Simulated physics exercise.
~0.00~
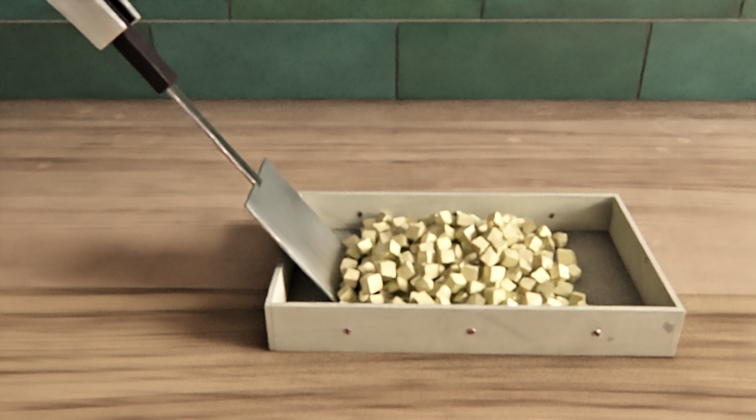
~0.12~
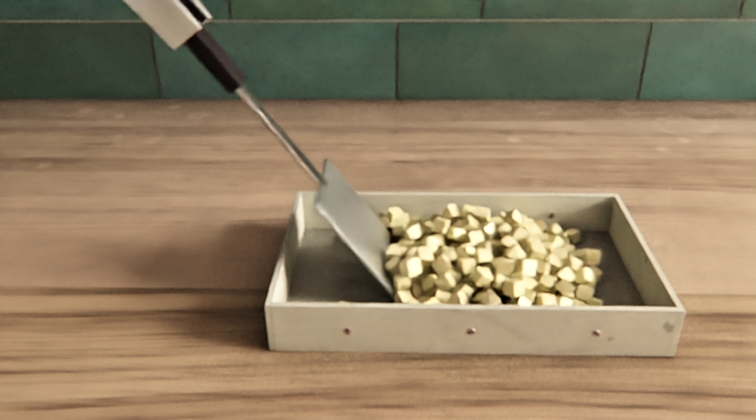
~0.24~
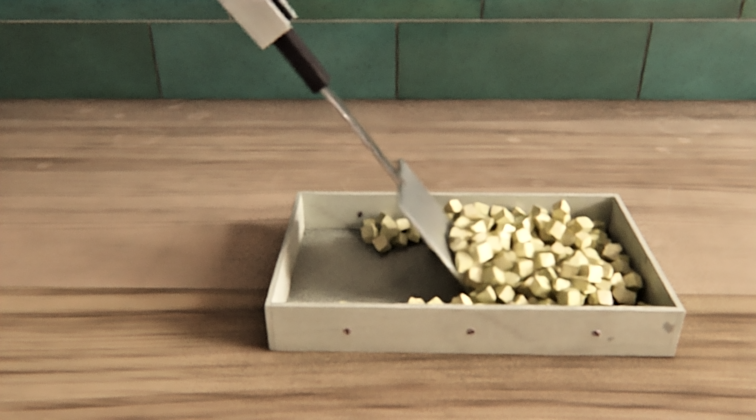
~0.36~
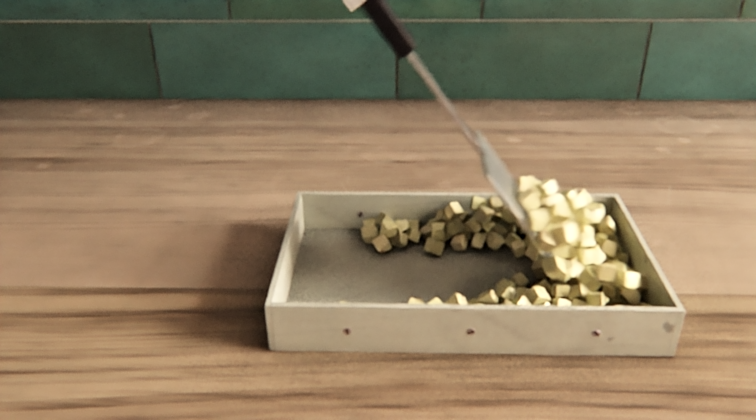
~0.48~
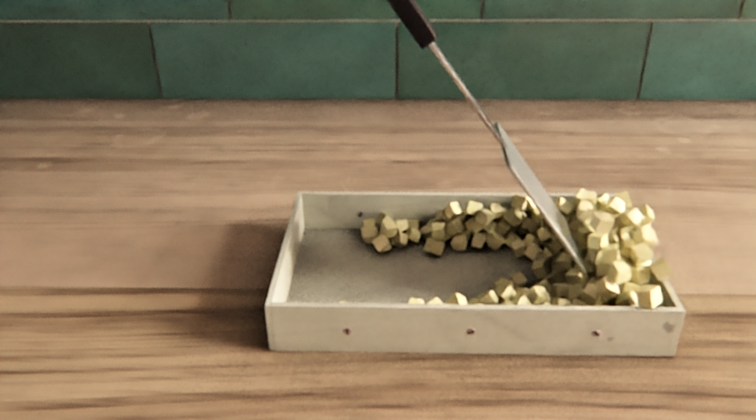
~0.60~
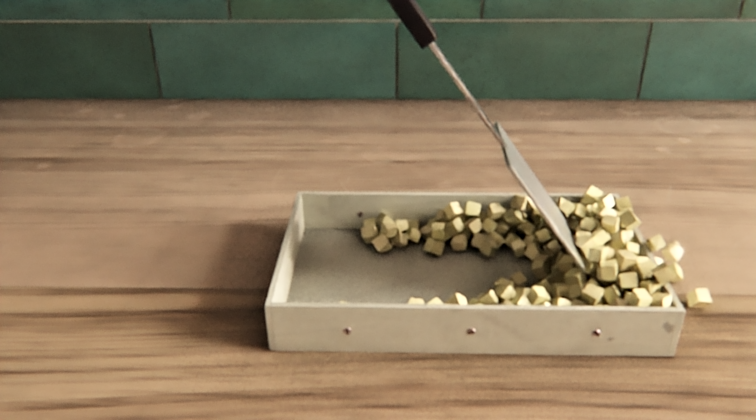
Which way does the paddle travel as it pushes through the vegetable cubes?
The paddle moves to the right, sweeping the cubes toward the right end of the tray.
